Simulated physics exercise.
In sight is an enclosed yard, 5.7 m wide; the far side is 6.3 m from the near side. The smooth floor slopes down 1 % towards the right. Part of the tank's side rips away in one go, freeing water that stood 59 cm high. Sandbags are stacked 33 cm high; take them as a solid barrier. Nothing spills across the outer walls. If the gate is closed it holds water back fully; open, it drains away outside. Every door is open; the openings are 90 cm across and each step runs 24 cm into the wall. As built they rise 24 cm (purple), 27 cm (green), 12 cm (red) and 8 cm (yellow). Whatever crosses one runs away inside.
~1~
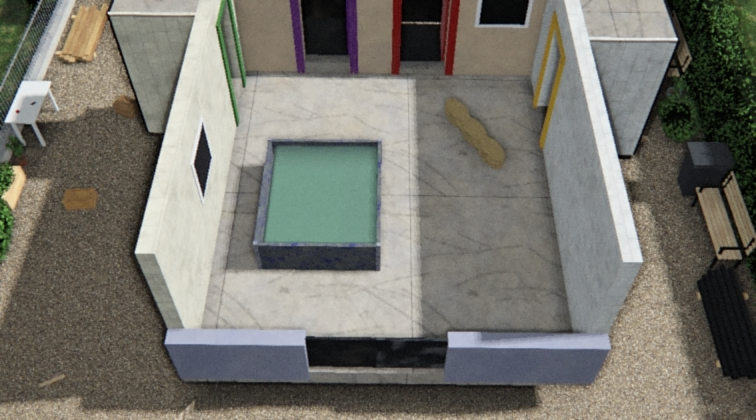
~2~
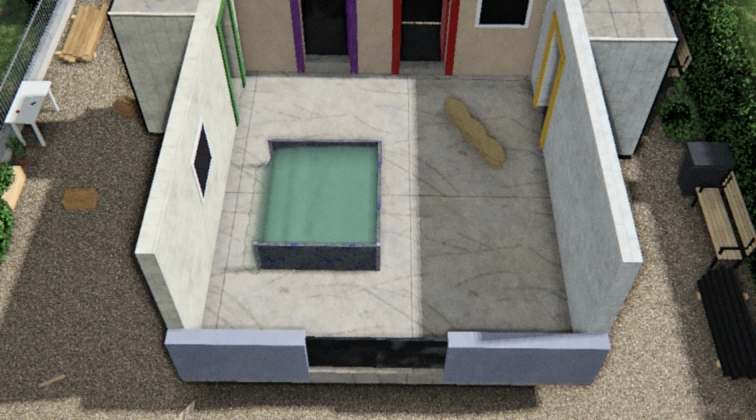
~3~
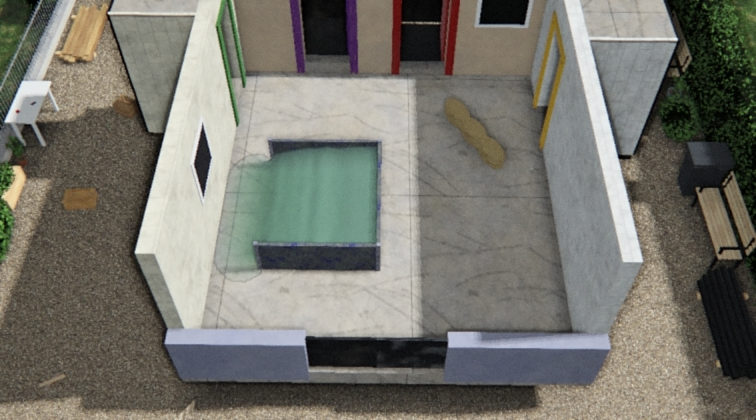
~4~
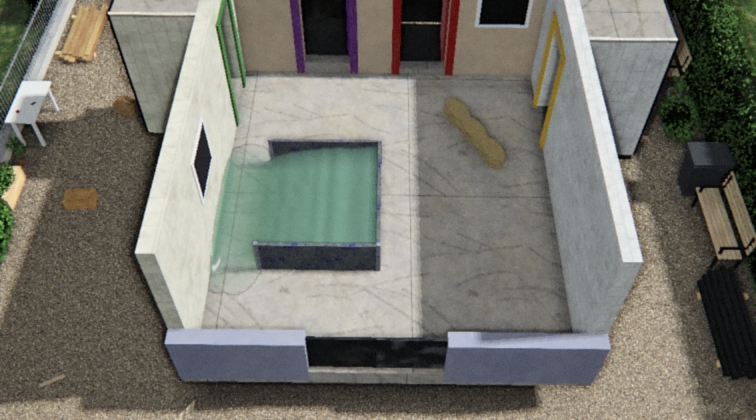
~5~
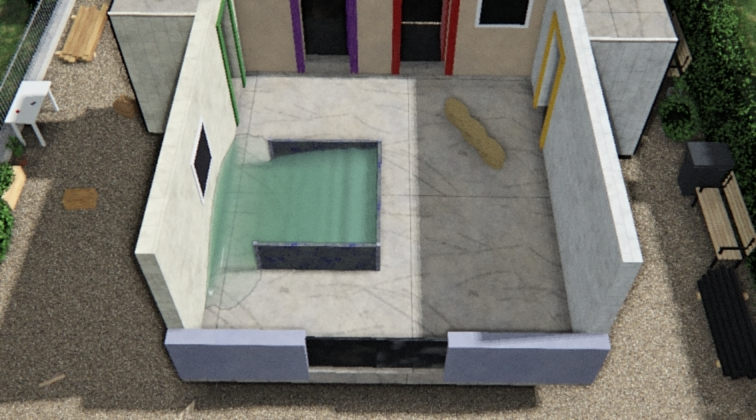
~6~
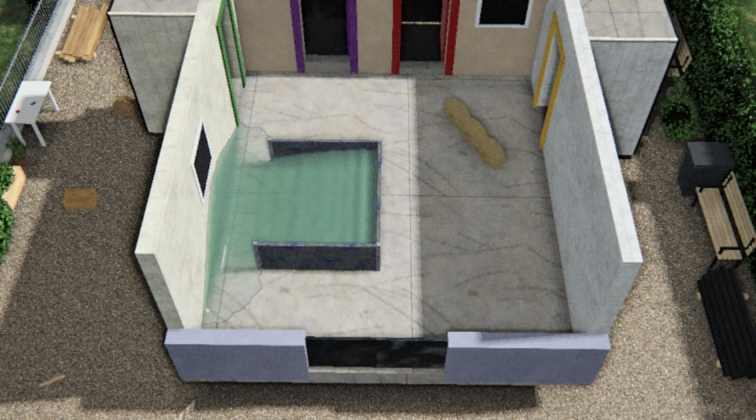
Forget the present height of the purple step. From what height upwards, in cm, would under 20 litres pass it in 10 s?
Some 12 cm above the ground.
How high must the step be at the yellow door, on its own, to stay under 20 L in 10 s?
About 9.0 cm at yellow.
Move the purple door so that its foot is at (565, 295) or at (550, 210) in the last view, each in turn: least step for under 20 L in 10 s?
About 10.5 and 6.0 cm.
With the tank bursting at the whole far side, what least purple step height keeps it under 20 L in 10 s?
About 29 cm.
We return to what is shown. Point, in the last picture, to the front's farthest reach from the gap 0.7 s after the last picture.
Near (246, 76).
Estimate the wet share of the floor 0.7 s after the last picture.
About 20 per cent.
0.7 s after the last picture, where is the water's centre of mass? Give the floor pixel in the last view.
Near (281, 217).
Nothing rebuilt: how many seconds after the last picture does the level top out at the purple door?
At about 1.8 s.
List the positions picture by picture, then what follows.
The first picture shows the tank at (321, 193) is whole and still, 59 cm deep; the purple door at (325, 32) is dry.
In the second picture, the gap is at (268, 208), the front 0.3 m out at (247, 256); the back of the tank holds 59 cm.
In the third picture, the front is at (219, 250), 0.7 m from the gap at (268, 208); 1.7 m2 of floor is wet, 59 cm left at the back.
In the fourth picture, the gap is at (268, 209), the front 0.9 m out at (210, 283); the back of the tank holds 59 cm.
In the fifth picture, the front is at (206, 303), 1.1 m from the gap at (268, 209); 2.4 m2 of floor is wet, 56 cm left at the back.
In the sixth picture, the front is at (203, 320), 1.3 m from the gap at (268, 209); 2.5 m2 of floor is wet, 49 cm left at the back; the purple door at (325, 32), 3.7 m from the gap, is still 2.2 m from the nearest water.
Then, 0.7 s after the last picture water covers 20 % of the floor, deepest (44 cm) near (221, 220); it has not reached the purple door.
Then, 2.3 s after the last picture water covers 45 % of the floor, deepest (26 cm) near (197, 355); 17 cm at the purple door, 0 litres in over its 24 cm step.
Then, 9.3 s after the last picture water covers 90 % of the floor, deepest (15 cm) near (499, 154); 5 cm at the purple door, 0 litres in over its 24 cm step.
At the purple door as built, the water peaked near 20 cm, 1.7 s after the last picture.
Run again over the same 10 s with other heights there, 32 litres in over 10 cm, 15 litres over 13 cm. The limit of 20 litres is kept from about 12 cm up.
